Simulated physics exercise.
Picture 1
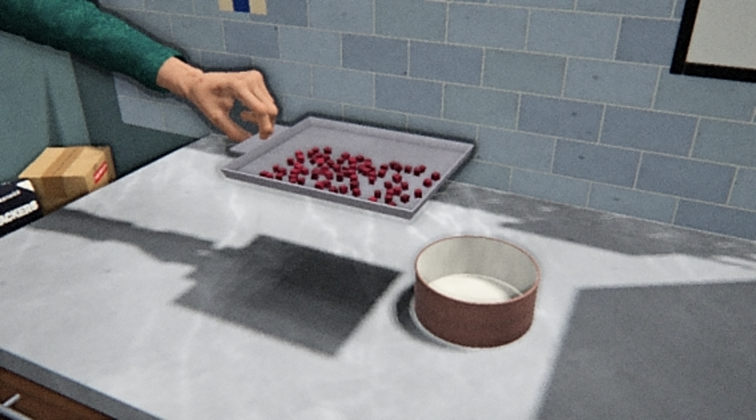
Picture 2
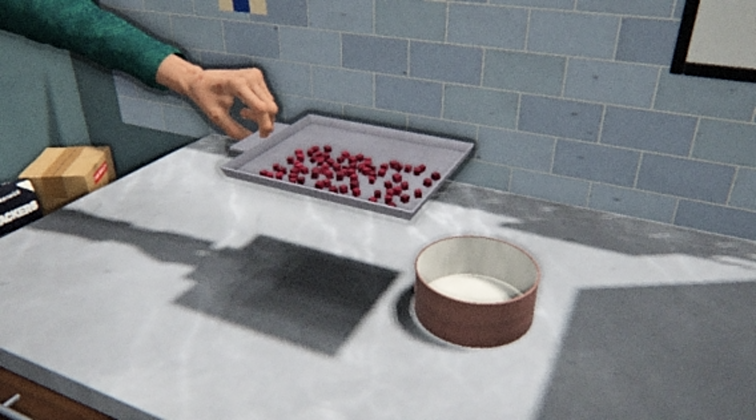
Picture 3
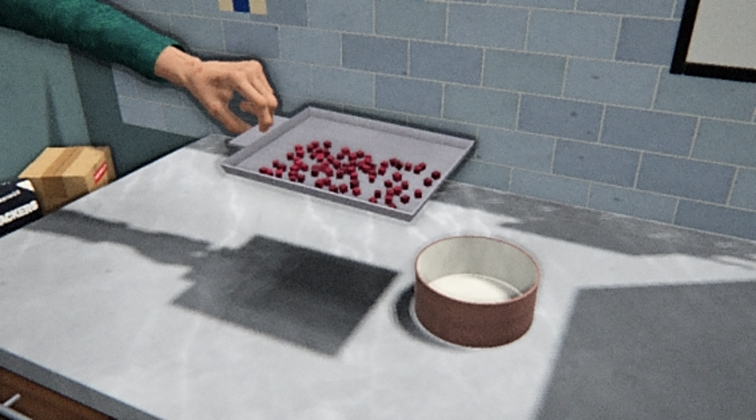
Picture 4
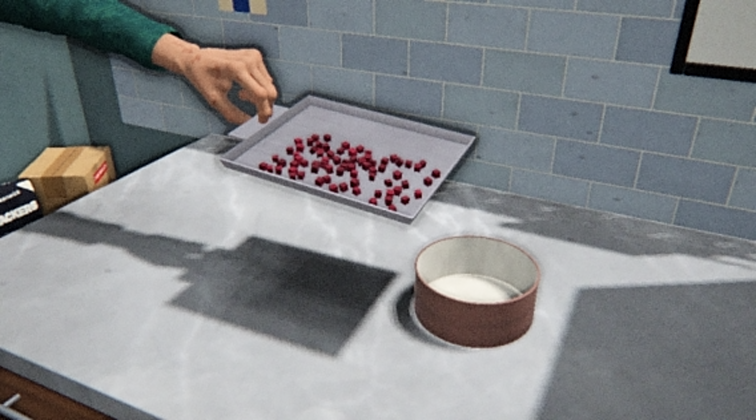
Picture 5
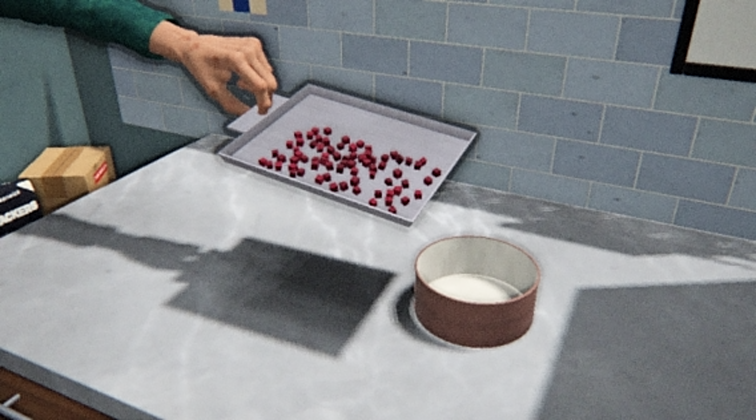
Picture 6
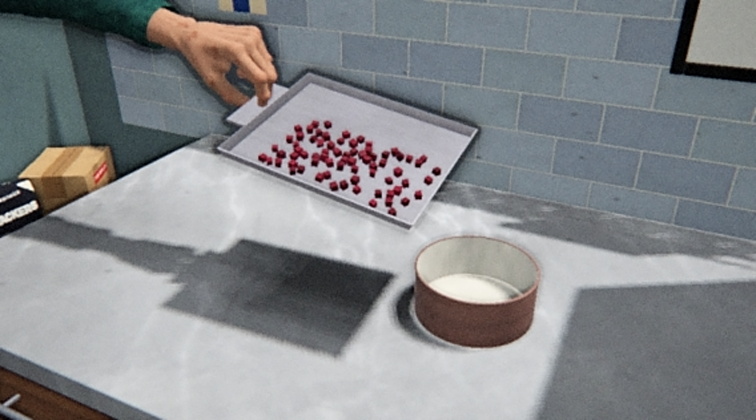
Tray of dark red beetroot cubes tilting gradually toward a round brown pot on a grey counter, a green-sleeved hand at its far corner.
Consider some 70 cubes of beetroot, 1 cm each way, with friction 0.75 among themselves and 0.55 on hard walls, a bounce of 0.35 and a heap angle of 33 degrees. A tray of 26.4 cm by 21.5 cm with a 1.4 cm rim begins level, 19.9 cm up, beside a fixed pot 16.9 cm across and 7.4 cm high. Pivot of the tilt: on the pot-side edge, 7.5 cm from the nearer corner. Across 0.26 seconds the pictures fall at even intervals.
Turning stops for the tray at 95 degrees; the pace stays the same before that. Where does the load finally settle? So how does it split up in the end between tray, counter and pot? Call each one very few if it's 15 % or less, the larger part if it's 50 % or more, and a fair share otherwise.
I'd say tray very few, counter the larger part, pot very few.
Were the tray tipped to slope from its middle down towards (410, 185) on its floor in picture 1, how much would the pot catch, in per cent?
The share comes to about 30 in a hundred.
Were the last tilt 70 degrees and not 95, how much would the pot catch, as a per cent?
In that case some 0 per cent.
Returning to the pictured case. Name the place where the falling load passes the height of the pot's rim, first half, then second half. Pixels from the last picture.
The first half passes near (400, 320) and the second half near (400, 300).
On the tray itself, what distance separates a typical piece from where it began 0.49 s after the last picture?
It has moved some 7 cm from its start.
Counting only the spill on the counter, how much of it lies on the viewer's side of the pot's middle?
Some 100 per cent.
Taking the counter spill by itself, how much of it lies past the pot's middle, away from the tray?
About 30 %.
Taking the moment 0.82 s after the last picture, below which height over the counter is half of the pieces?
Roughly 18 centimetres, more or less.
Then, 0.49 s after the last picture, tilt 53 degrees; the tray holds 100 %, the pot 0 %.
Then, 0.82 s after the last picture, tilt 79 degrees; the tray holds 70 %, the pot 0 %.
Then, 1.24 s after the last picture, tilt 95 degrees; the tray holds 20 %, the pot 0 %.
In the end, tray 0 %, counter 95 %, pot 5 %.
